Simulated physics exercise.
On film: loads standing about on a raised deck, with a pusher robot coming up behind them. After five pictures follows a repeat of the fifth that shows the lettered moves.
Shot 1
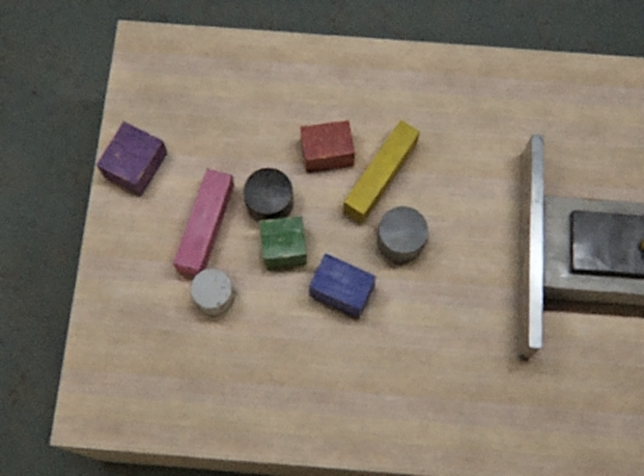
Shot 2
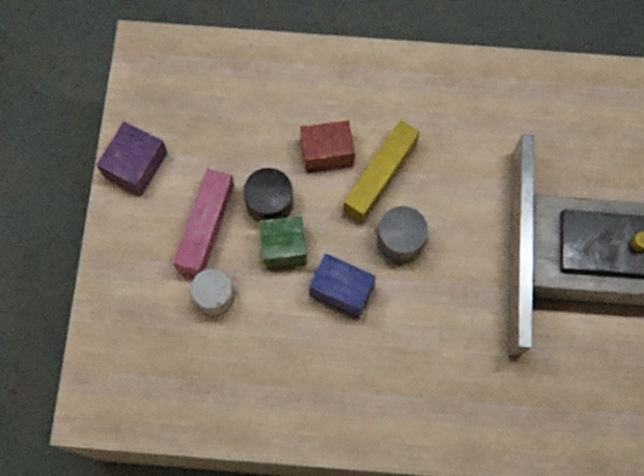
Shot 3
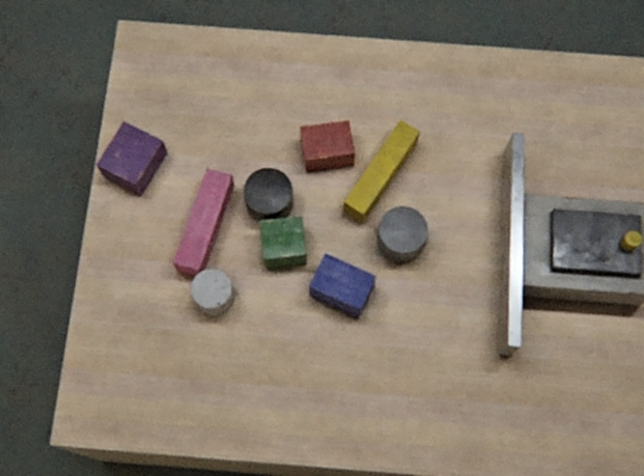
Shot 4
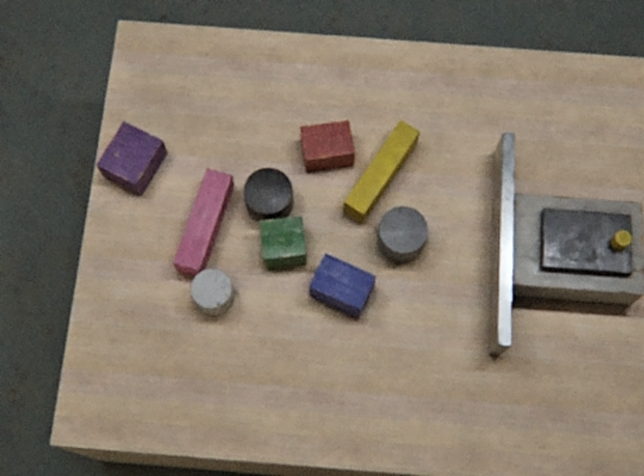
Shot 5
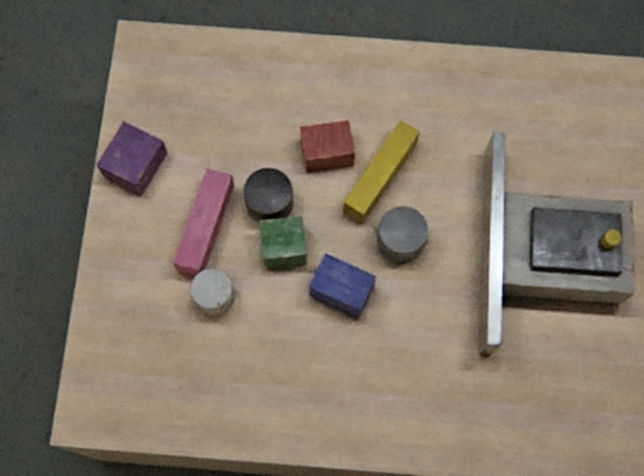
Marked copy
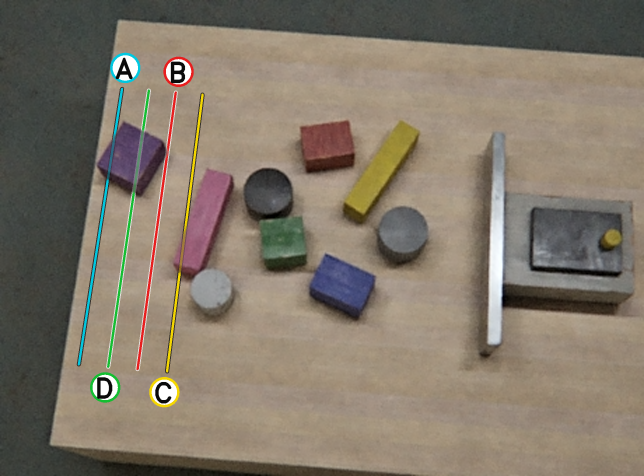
A pusher robot slides slowly left across the deck toward loads that stay still.
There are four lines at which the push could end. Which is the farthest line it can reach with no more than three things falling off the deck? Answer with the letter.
It can go as far as B.
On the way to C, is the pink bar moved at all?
By then, yes.
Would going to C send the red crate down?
No.
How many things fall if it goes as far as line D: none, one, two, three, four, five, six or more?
Six or more.
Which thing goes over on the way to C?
It is the purple crate.
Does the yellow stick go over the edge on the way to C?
By then, no.
On the marked copy, A at (101, 220); B at (158, 225); C at (186, 227); D at (129, 222).
Taking B. A third of the way, robot (445, 231); red crate (310, 138); yellow stick (343, 162).
Two thirds of the way, robot (322, 221); pink bar (152, 216); white canister (163, 294).
When it is over, robot (226, 214); pink bar over the edge; purple crate over the edge; three fallen.
As for the rest, A drops eight; C is within the limit but short; D drops six.
